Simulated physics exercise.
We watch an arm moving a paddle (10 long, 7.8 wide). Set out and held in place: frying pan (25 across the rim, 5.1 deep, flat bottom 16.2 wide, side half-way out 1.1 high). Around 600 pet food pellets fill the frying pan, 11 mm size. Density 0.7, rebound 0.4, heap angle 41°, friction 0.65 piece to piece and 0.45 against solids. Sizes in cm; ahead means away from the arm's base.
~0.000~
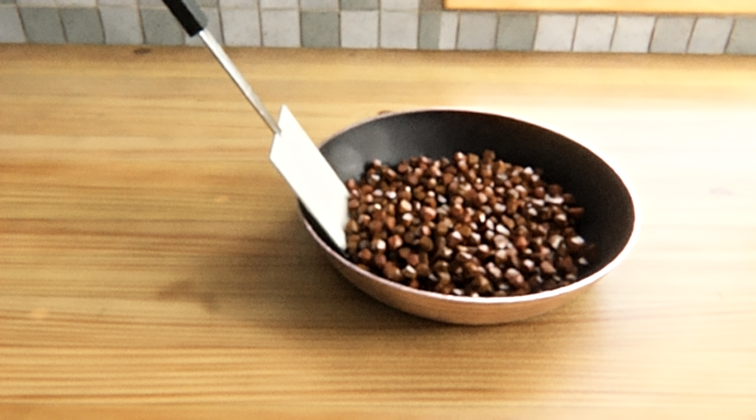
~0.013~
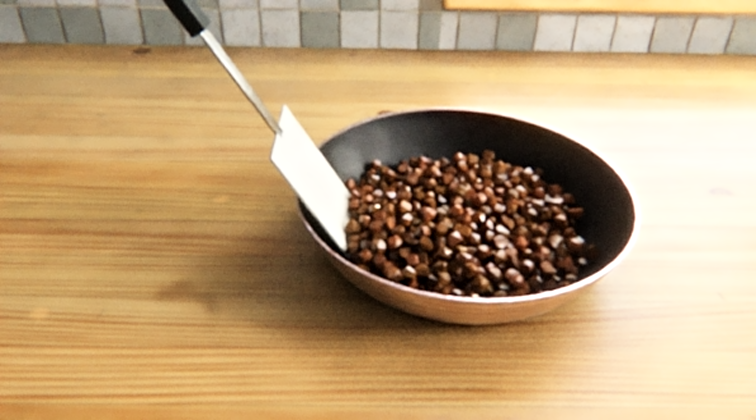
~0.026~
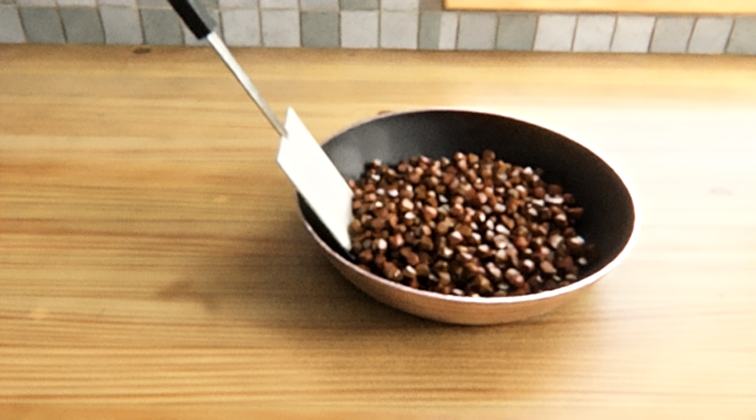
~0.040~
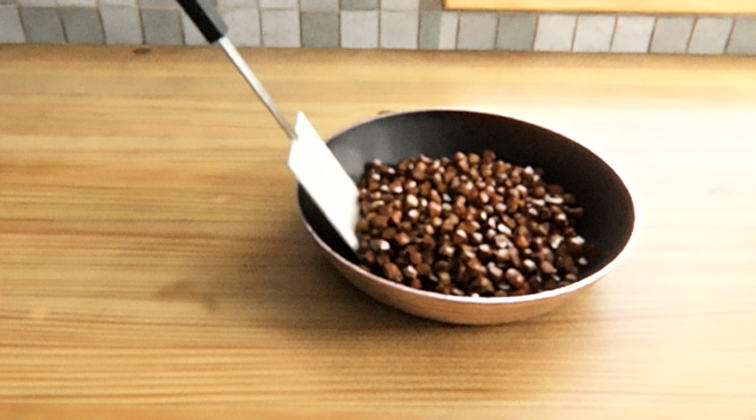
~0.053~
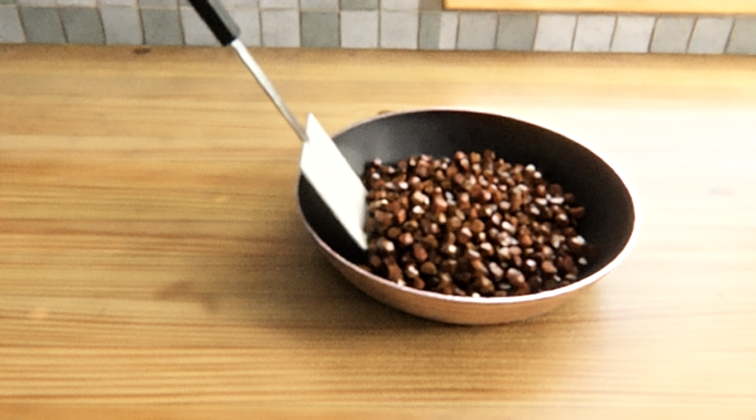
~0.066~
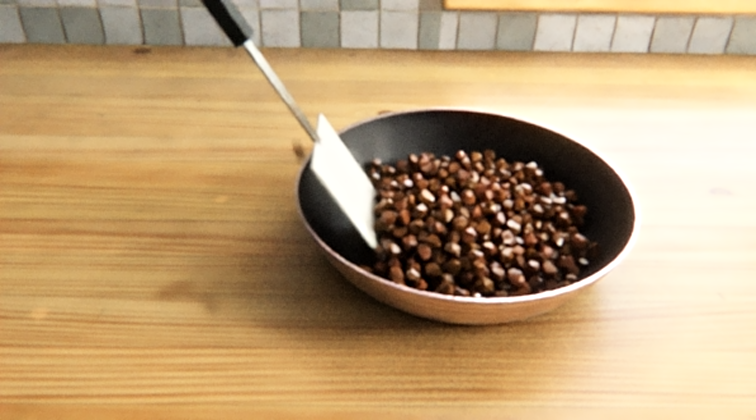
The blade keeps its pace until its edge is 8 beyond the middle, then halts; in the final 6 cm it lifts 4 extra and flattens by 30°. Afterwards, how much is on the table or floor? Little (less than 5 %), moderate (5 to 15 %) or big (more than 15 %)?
Answer: Moderate; 5 to 15 % of the pet food pellets finish on the table or floor.
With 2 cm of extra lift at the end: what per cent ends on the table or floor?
About 5 per cent.
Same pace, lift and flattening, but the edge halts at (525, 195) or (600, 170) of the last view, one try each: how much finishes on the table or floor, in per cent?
Some 0 and 30 per cent.
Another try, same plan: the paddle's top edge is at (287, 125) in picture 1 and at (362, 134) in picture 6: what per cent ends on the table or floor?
Some 25 per cent.
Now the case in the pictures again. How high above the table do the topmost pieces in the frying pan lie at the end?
Some 7.5 cm.
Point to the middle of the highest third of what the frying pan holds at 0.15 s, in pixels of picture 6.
Near (518, 207).
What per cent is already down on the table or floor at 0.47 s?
Roughly 6 per cent.
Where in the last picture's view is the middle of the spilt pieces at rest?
At about (658, 244).
After 0.15 s, sloping 59°, highest piece 35 above the table; 602 in the frying pan, 2 on the blade or in flight.
After 0.23 s, sloping 48°, highest piece 62 above the table; 601 in the frying pan, 3 on the blade or in flight.
After 0.47 s, sloping 29°, highest piece 101 above the table; 549 in the frying pan, 39 on the table or floor, 16 on the blade or in flight.
After 1.52 s, sloping 29°, highest piece 7 above the table; 548 in the frying pan, 56 on the table or floor.
At rest, 548 in the frying pan, 56 on the table or floor. That is 9 % on the table or floor.
